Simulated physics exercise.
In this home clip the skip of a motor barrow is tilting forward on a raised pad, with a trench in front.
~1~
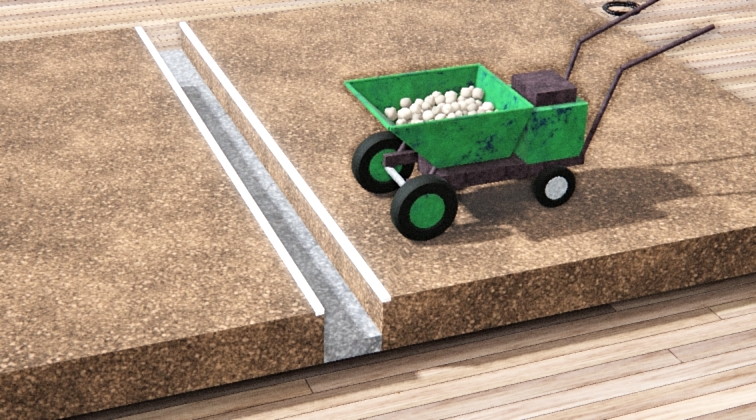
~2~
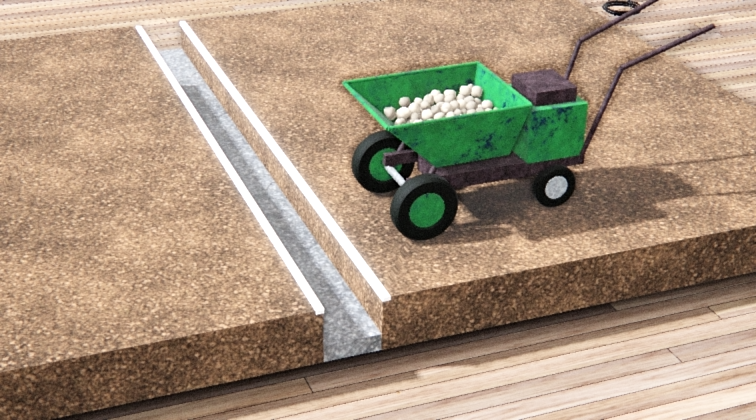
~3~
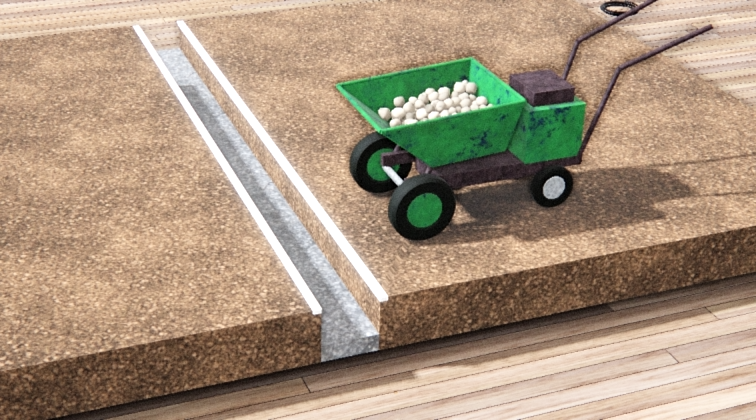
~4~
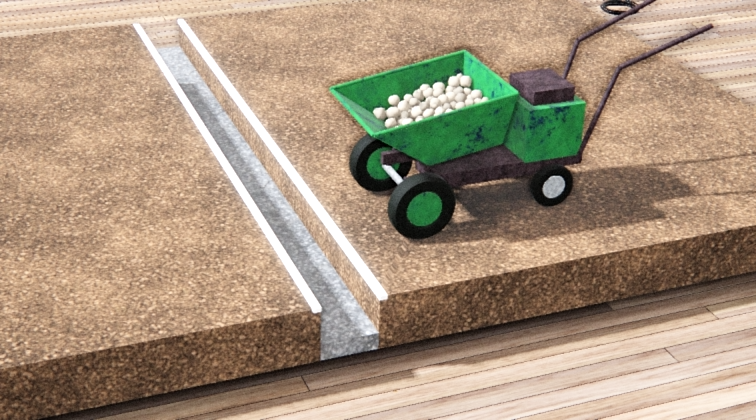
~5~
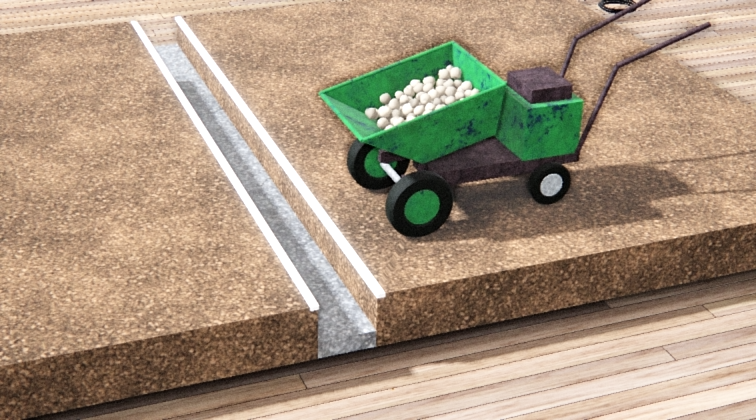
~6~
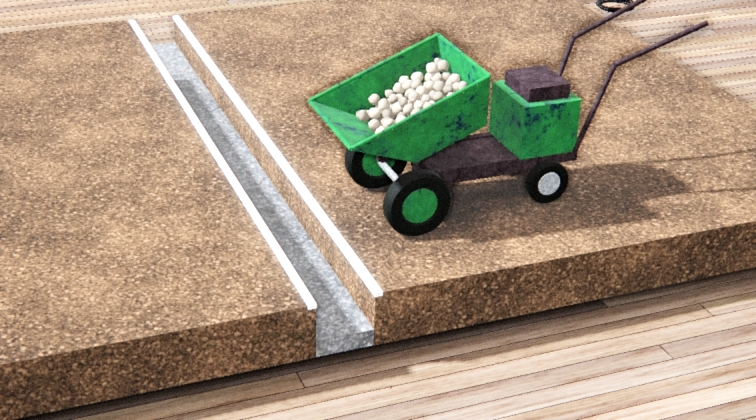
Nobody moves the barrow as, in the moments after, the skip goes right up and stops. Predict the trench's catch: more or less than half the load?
The trench takes in the main portion of the load.
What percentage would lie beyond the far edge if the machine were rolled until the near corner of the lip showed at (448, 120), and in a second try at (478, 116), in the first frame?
About 0 %, then 0 %.
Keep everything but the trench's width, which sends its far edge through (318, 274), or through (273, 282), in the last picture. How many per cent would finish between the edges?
Respectively, 20 % and 100 %.
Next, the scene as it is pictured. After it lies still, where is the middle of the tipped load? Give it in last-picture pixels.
Close to (285, 250), more or less.
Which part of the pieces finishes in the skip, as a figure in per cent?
Around 0 in a hundred.
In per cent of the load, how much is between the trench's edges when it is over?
Result: Near 80 in a hundred.
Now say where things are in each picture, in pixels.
In the first frame, lip of the skip at (390, 129), level; top of the load at (456, 109), river pebbles; first edge of the trench at (367, 271); far edge at (303, 283), the trench over half as wide as the skip, and about half as deep as wide.
In the second frame, lip of the skip at (388, 129), tipped barely; top of the load at (454, 107).
In the third frame, lip of the skip at (381, 132), tipped barely; top of the load at (449, 105).
In the fourth frame, lip of the skip at (374, 136), tipped a little; top of the load at (461, 99).
In the fifth frame, lip of the skip at (363, 141), tipped clearly; top of the load at (451, 93).
In the sixth frame, lip of the skip at (351, 149), tipped clearly; top of the load at (448, 92); first edge of the trench at (360, 266); far edge at (295, 278).
Soon, skip tipped steeply; all in the skip.
A while on, skip tipped right over; most in the skip; about a quarter in or heaped over the trench; a stray few beyond it.
Towards the end, skip tipped right over; a stray few in the skip; most in or heaped over the trench; about a quarter beyond it.
Finally, skip tipped right over; most in or heaped over the trench; about a quarter beyond it.
